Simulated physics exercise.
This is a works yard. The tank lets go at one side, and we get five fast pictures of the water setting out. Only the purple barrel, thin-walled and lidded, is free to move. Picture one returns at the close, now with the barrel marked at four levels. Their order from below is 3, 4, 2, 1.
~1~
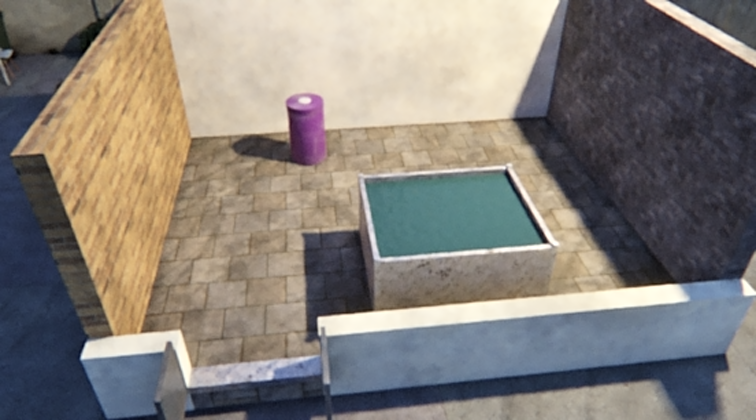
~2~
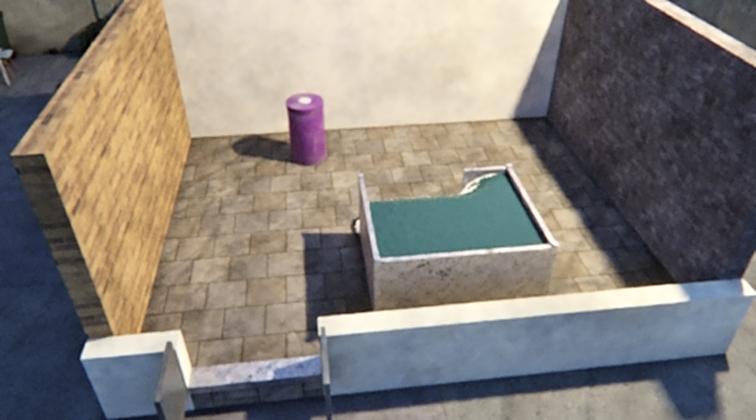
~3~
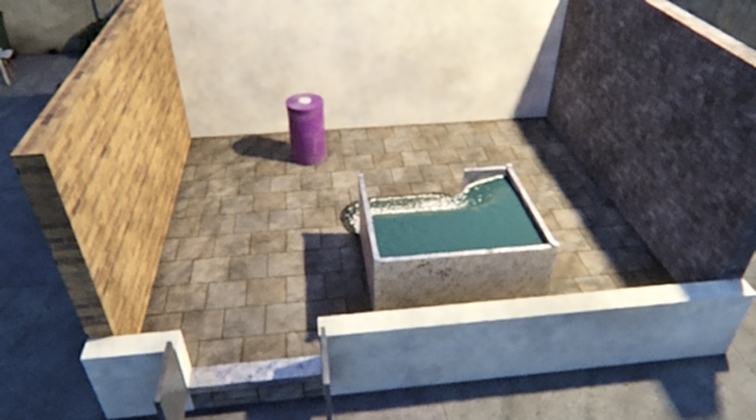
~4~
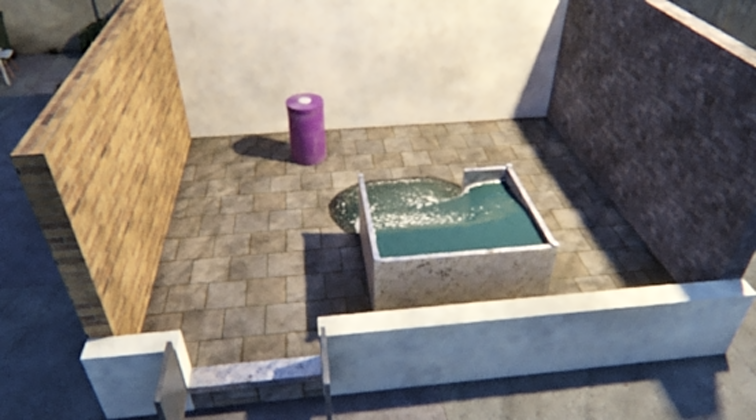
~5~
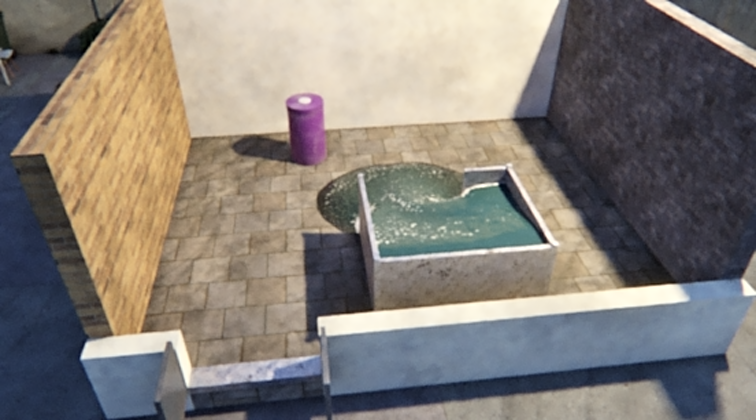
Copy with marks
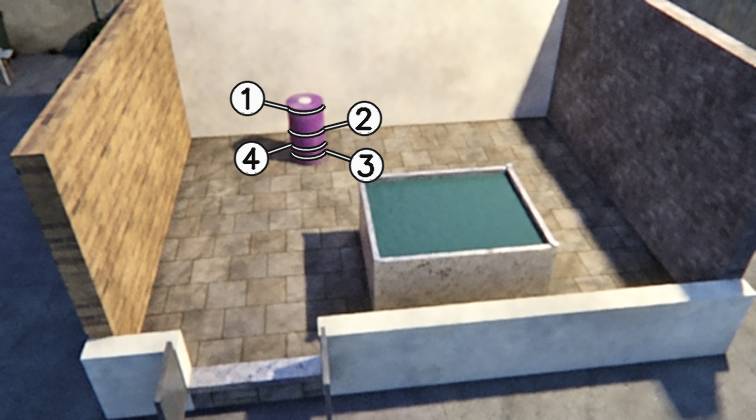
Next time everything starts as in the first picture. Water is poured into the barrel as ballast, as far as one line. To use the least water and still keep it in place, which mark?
The limit is 2.
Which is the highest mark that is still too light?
4.
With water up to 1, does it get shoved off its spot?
No.
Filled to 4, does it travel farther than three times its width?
No, less.
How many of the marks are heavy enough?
Two.
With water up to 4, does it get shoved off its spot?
Yes, that goes wrong.
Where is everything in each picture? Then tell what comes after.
Lid of the purple barrel at (305, 101); tank full, its middle at (450, 214); open gate at (251, 327).
Water covers 2 % of the ground, mostly out of sight from here.
Water covers 5 % of the ground, mostly out of sight from here.
Water covers 8 % of the ground and is seen nearest the barrel at (341, 197).
Lid of the purple barrel at (305, 101); water covers 11 % of the ground and is seen nearest the barrel at (331, 187).
On the marked copy, 1 at (305, 113); 2 at (307, 135); 3 at (309, 158); 4 at (308, 149); from the bottom up 3, 4, 2, 1.
For mark 1, it does not move.
For mark 2, it does not move.
For mark 3, it is pushed about 5 times its own width away.
For mark 4, it is pushed about its own width away.
